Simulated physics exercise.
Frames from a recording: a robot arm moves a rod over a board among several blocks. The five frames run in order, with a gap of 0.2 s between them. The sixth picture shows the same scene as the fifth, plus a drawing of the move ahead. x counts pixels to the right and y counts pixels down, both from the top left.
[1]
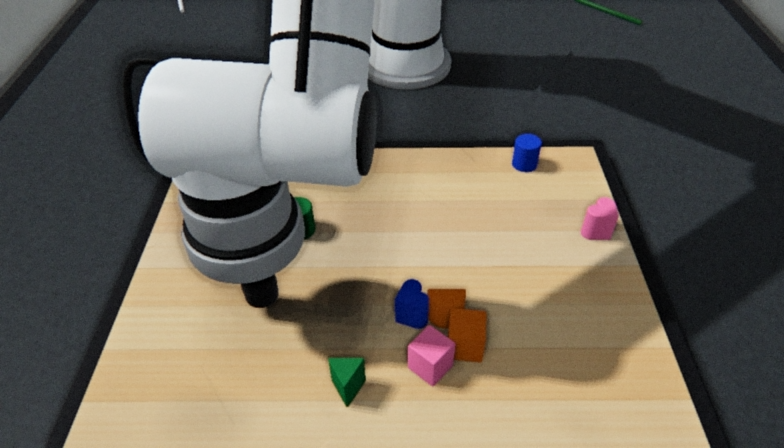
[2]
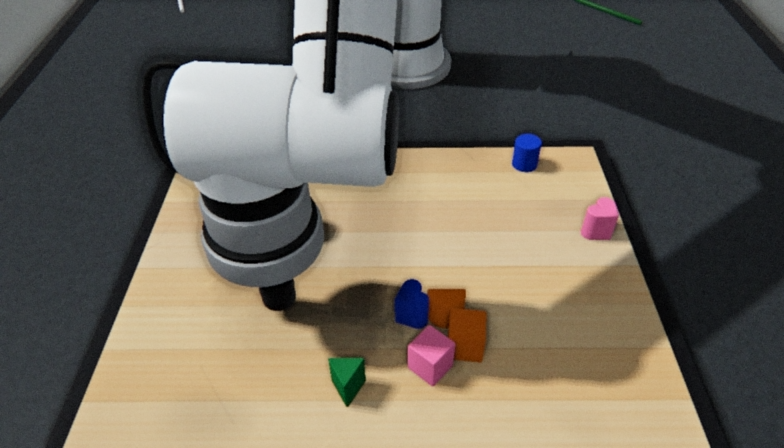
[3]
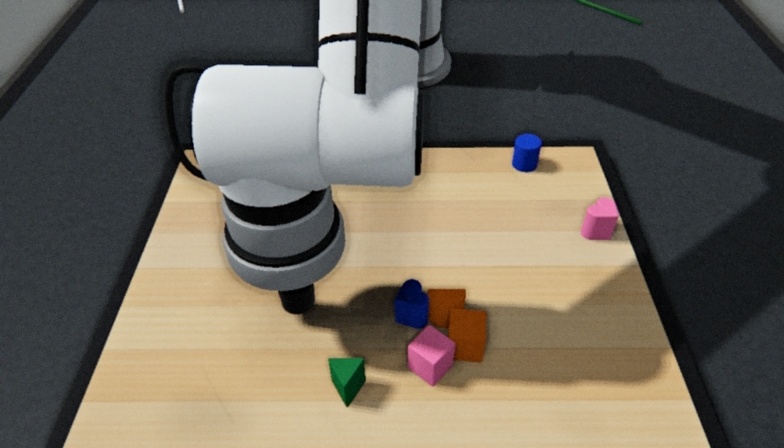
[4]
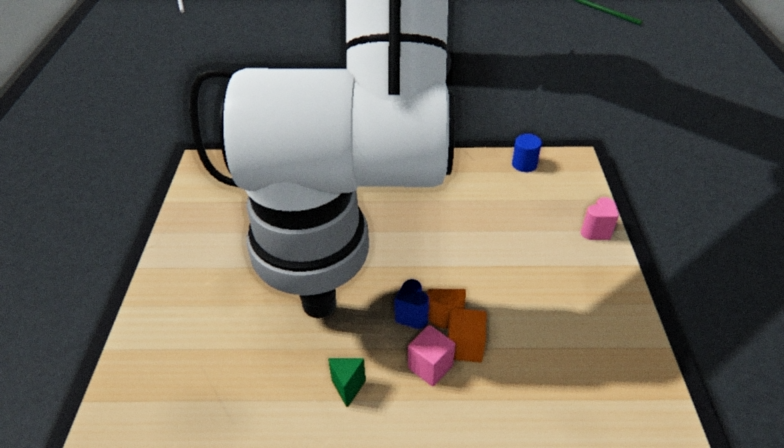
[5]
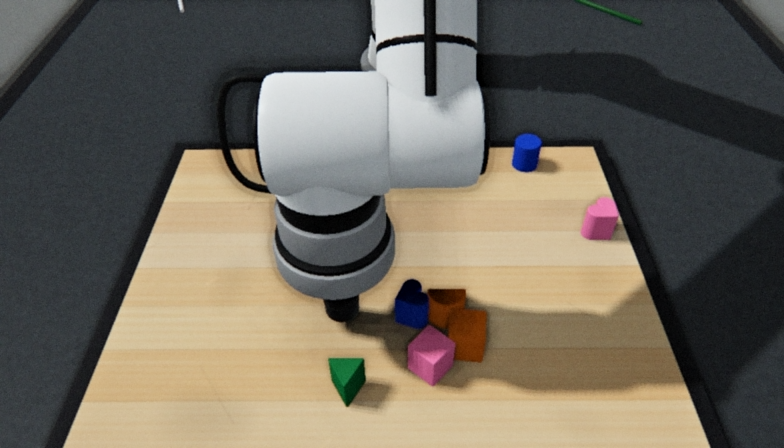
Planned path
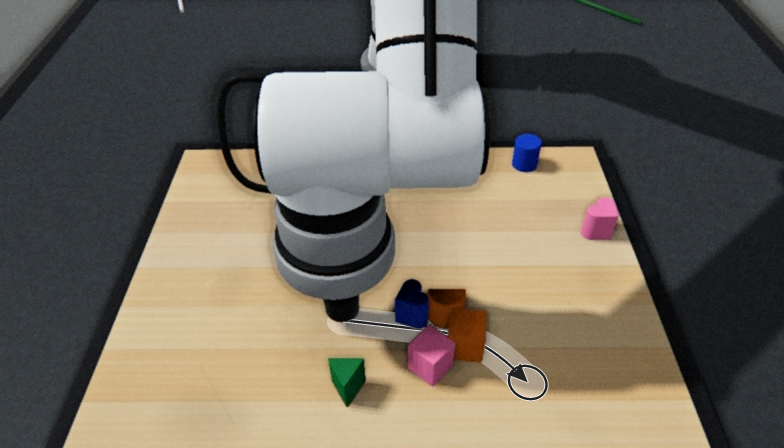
A white and grey robot arm moves its short black rod steadily rightward across a wooden board, drifting slightly toward the viewer. The rod passes above and behind a green block and closes the gap to a cluster of blue, orange and pink blocks, which stay still throughout.
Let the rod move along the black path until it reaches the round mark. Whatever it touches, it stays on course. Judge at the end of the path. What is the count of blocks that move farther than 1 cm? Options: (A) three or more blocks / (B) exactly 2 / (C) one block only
A
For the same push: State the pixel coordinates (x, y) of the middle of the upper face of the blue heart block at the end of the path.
It should be at (446, 284) by then.
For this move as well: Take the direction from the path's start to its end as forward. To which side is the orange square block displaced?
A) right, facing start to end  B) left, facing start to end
Answer: A.
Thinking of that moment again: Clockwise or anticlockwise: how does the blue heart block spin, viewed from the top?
It twists anticlockwise.
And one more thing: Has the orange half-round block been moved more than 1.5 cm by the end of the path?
I believe so.
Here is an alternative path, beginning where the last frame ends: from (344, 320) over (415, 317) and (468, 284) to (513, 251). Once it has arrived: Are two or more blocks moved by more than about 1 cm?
Short answer: Yes.
Drawn move, from (344, 320) over (408, 328) and (473, 341) to (528, 382).
What follows on the original path. One third of the way, rod at (410, 317); blue heart block at (432, 287), turned 55° anticlockwise; orange half-round block at (465, 287), turned 50° clockwise.
Two thirds of the way, rod at (476, 331); blue heart block at (446, 284), turned 110° anticlockwise; orange half-round block at (473, 284), turned 85° clockwise; orange square block at (504, 343), turned 45° clockwise.
At the end, rod at (531, 372); blue heart block at (446, 284), turned 110° anticlockwise; pink square block still; orange half-round block at (473, 284), turned 85° clockwise; orange square block at (561, 390), turned 60° clockwise.
